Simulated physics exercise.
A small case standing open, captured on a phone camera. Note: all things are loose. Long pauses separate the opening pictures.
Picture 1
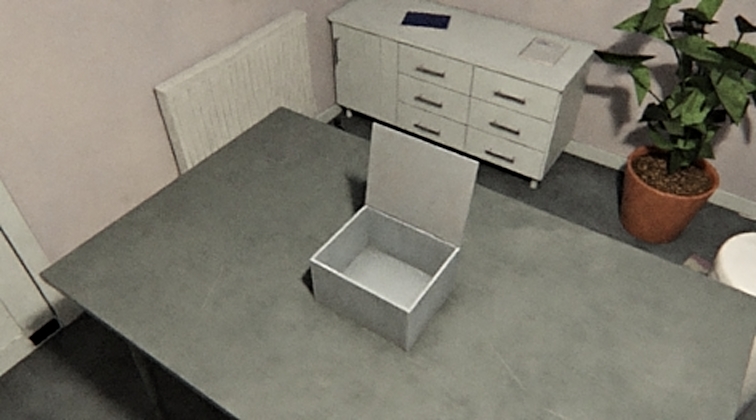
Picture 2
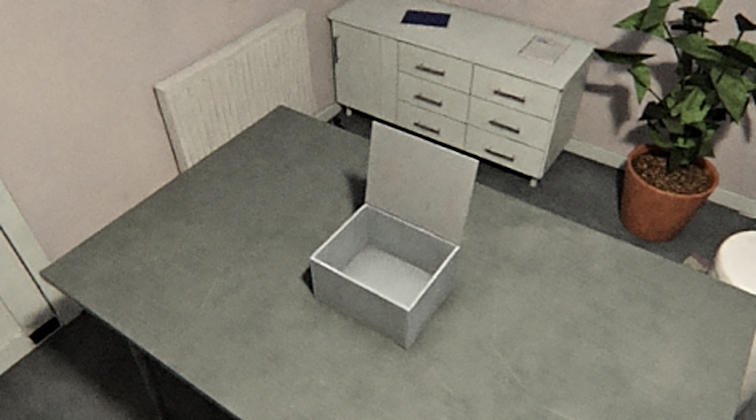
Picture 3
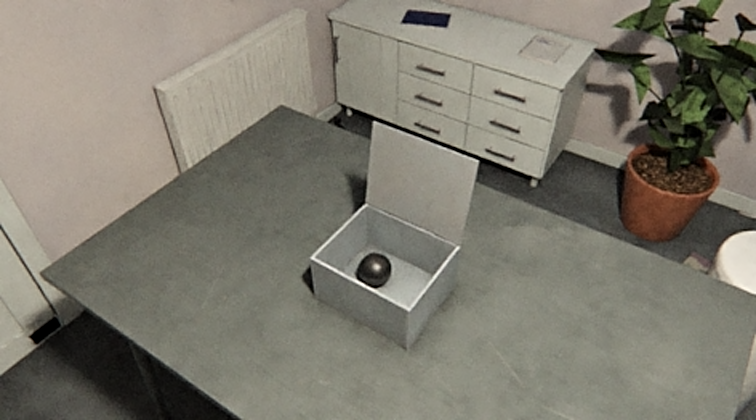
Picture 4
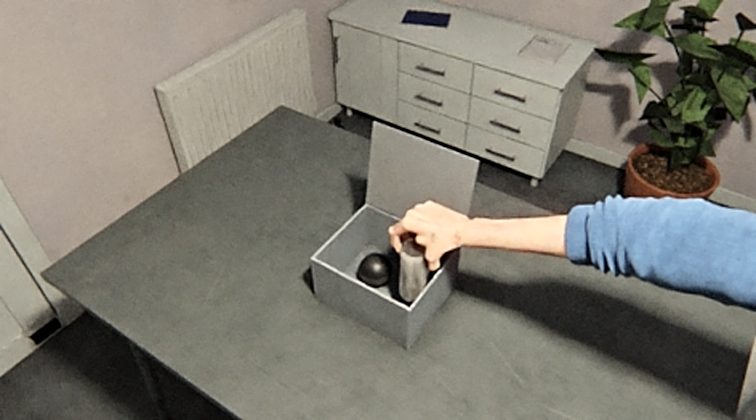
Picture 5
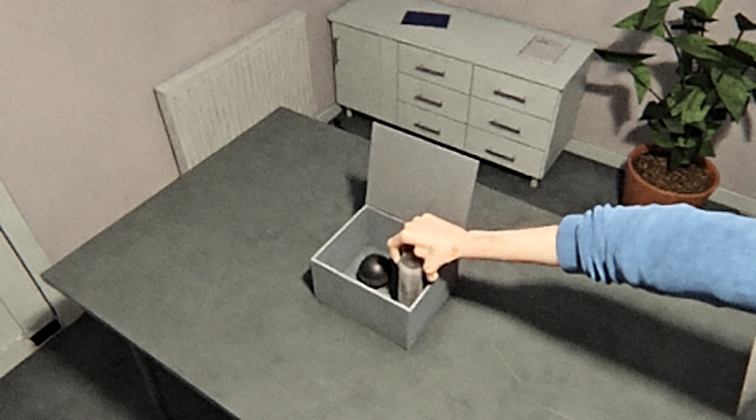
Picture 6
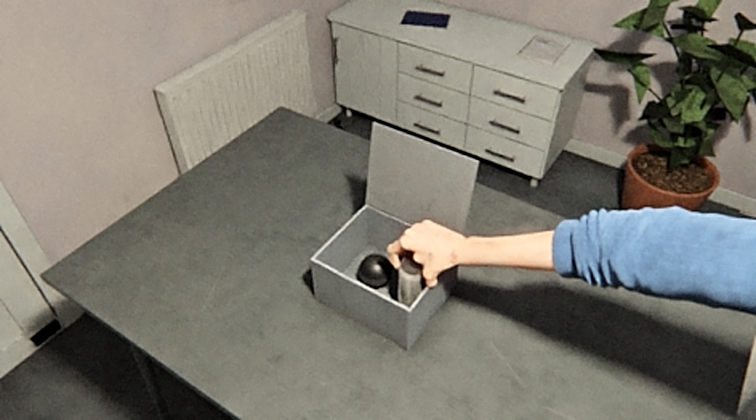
A black ball appears in the empty, open pale grey box on a dark grey table, seen from above by a still camera in a room with pale walls. Behind stand a radiator, a white drawer unit and, at right, a potted plant. A blue-sleeved arm then appears from the right, its hand lowering a whitish can slightly into the box, right of the unmoving ball.
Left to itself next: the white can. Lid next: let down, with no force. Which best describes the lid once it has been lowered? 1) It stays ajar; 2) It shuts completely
1, it stays ajar.
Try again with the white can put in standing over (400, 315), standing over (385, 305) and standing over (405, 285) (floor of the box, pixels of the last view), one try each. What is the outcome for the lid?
First try: The lid remains open; second try: It remains open; third try: It remains open.
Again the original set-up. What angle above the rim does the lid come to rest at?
It stays some 14° above the rim.
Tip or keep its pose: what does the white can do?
Observation: It keeps the set orientation.
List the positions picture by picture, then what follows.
In the first frame, the last thing is not in view yet.
In the second frame, the last thing is not in view yet.
In the third frame, the last thing is not in view yet; black ball (375, 269).
The fourth frame shows coming down; white can (415, 272); black ball (376, 270).
The fifth frame shows coming down; white can (413, 282); black ball (376, 270).
The sixth frame shows in place under the hand; white can (413, 288); black ball (376, 270).
Then, 1.30 s past the last view, lid 77° above the rim.
Then, 1.90 s past the last view, lid 39° above the rim.
Then, 2.80 s past the last view, lid 14° above the rim.
Finally, lid 14° above the rim; both still in place. Final places as the last picture's camera would see them, white can near (413, 288).
